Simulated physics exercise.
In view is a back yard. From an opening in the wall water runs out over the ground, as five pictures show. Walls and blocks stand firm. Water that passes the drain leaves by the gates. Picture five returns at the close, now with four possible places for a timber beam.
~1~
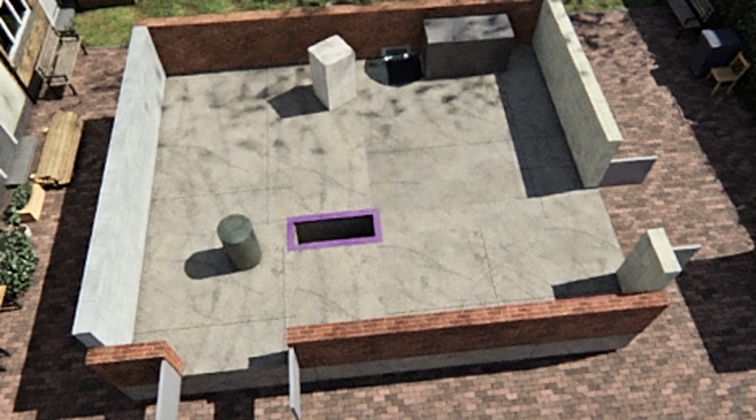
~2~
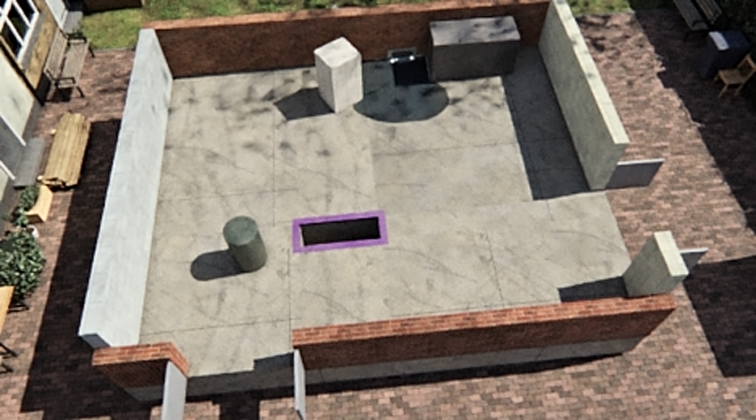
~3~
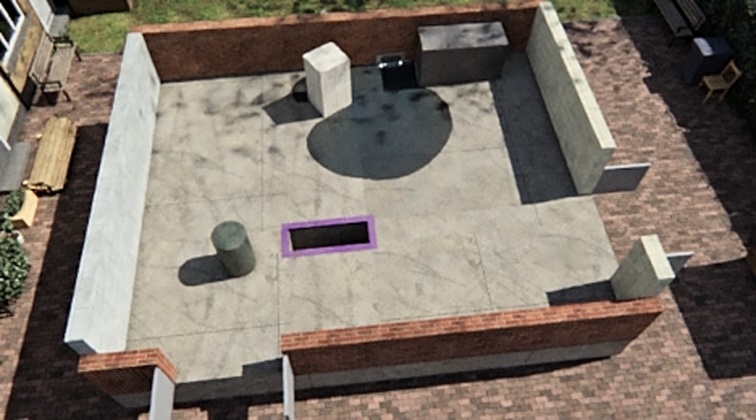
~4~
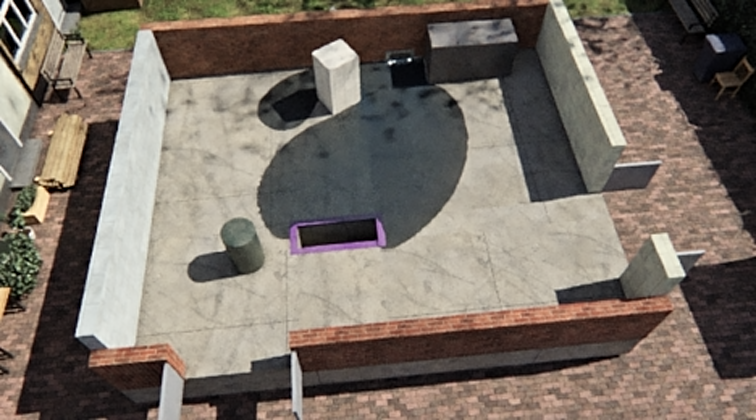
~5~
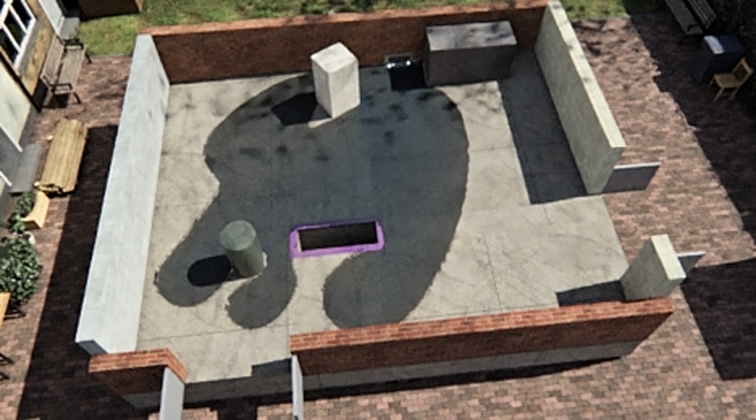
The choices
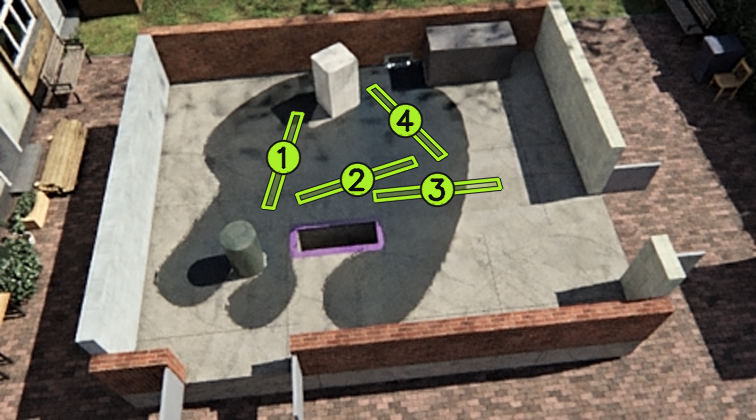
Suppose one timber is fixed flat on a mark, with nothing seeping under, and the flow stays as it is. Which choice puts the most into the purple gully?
Best: 1.
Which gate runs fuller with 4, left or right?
More leaves on the left.
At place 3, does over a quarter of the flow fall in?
Yes, it does.
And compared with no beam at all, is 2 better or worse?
Place 2 is worse.
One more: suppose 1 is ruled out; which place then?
It is 3.
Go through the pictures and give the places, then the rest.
Outfall at (396, 51); purple gully at (334, 229); open gate at (239, 355); open gate at (599, 228); water covers 2 % of the ground and shows as far out as (398, 82); purple gully still dry.
Water covers 6 % of the ground and shows as far out as (391, 119); purple gully still dry.
Water covers 14 % of the ground and shows as far out as (372, 176); purple gully still dry.
Water covers 26 % of the ground and shows as far out as (267, 219); purple gully taking water.
Water covers 39 % of the ground and shows as far out as (176, 291); purple gully taking water.
On the marked copy, 1 from (268, 207) to (297, 113); 2 from (298, 198) to (414, 161); 3 from (374, 196) to (499, 183); 4 from (371, 87) to (442, 156).
With 1, about 53 % of the stream runs into the purple gully, about 47 % out by the gates.
With 2, about 6 % of the stream runs into the purple gully, about 93 % out by the gates.
With 3, about 39 % of the stream runs into the purple gully, about 60 % out by the gates.
With 4, about 8 % of the stream runs into the purple gully, about 92 % out by the gates.
